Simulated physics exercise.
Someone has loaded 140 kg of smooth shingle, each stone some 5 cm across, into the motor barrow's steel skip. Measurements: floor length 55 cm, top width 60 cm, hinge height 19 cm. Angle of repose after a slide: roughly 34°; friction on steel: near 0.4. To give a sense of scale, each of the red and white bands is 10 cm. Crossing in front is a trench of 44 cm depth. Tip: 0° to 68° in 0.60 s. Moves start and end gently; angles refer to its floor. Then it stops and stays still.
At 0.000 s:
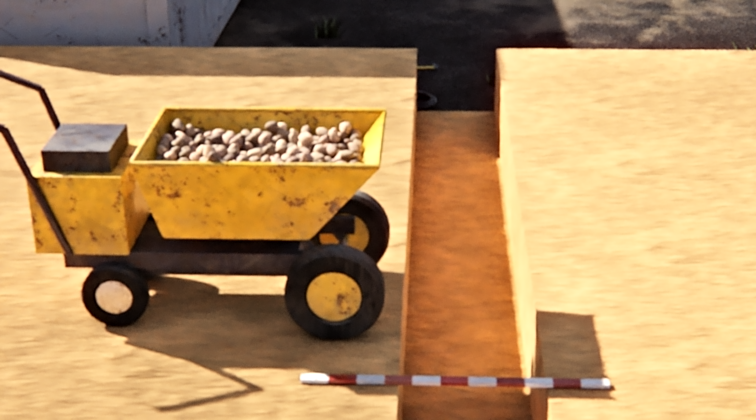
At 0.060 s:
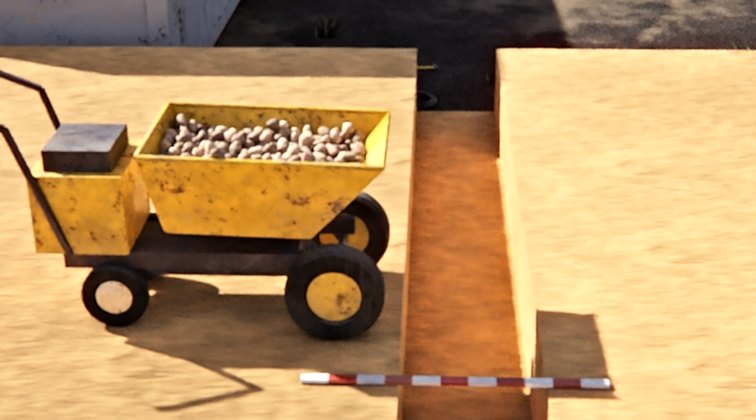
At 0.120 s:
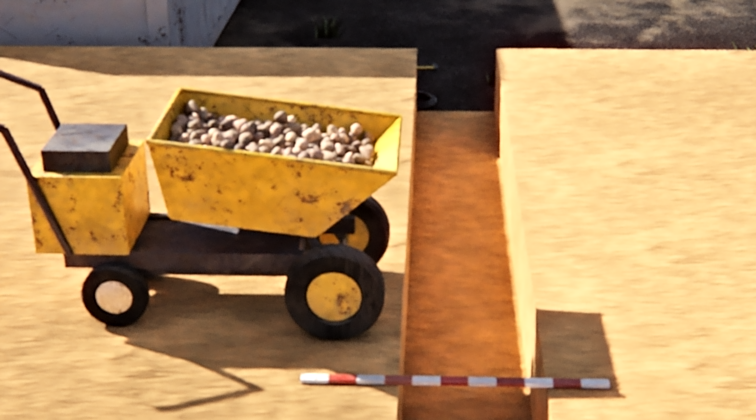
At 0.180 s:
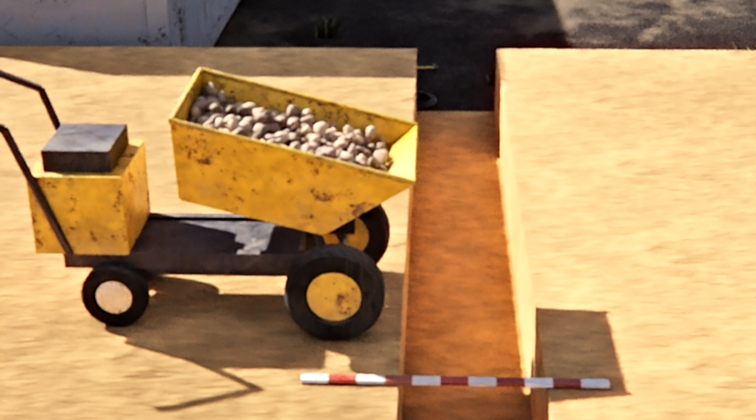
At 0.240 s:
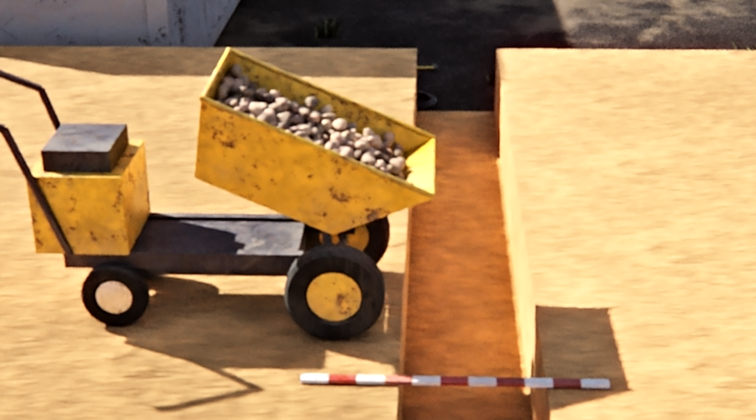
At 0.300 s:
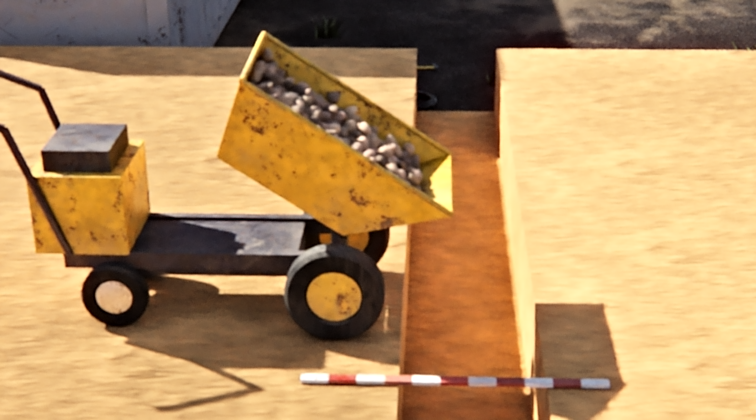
A yellow motor barrow with black wheels stands on sunlit sandy ground at left, seen from its side and slightly above. Its scuffed skip holds smooth grey-brown stones, beside an orange-brown trench with a red and white striped pole lying across it near the bottom. The skip starts tilting gently, then steepens steadily, its rear rising and its lip swinging right over the trench, while the camera stays still.
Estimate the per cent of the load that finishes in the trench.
Roughly 39 percent.
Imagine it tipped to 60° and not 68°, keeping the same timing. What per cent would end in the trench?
In that case near 50 per cent.
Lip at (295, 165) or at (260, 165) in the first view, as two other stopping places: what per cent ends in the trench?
Close to 100 percent in the first case, 100 percent in the second.
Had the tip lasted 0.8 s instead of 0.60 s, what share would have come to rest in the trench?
Probably about 45 in a hundred.
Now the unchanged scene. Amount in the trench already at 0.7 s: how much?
At that moment: Approx. 15 %.
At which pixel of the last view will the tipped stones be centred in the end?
Roughly at (575, 302).
After 0.4 s the floor is at 57°; 100 % in the skip; the foremost stones are at (460, 230).
After 0.7 s the floor is at 68°; 78 % in the skip, 14 % in the trench, 8 % past the trench; the foremost stones are at (568, 301).
After 1.0 s the floor is at 68°; 17 % in the skip, 23 % in the trench, 60 % past the trench; the foremost stones are past the picture's edge.
After 3.0 s the floor is at 68°; 0 % in the skip, 39 % in the trench, 61 % past the trench; the foremost stones are past the picture's edge.
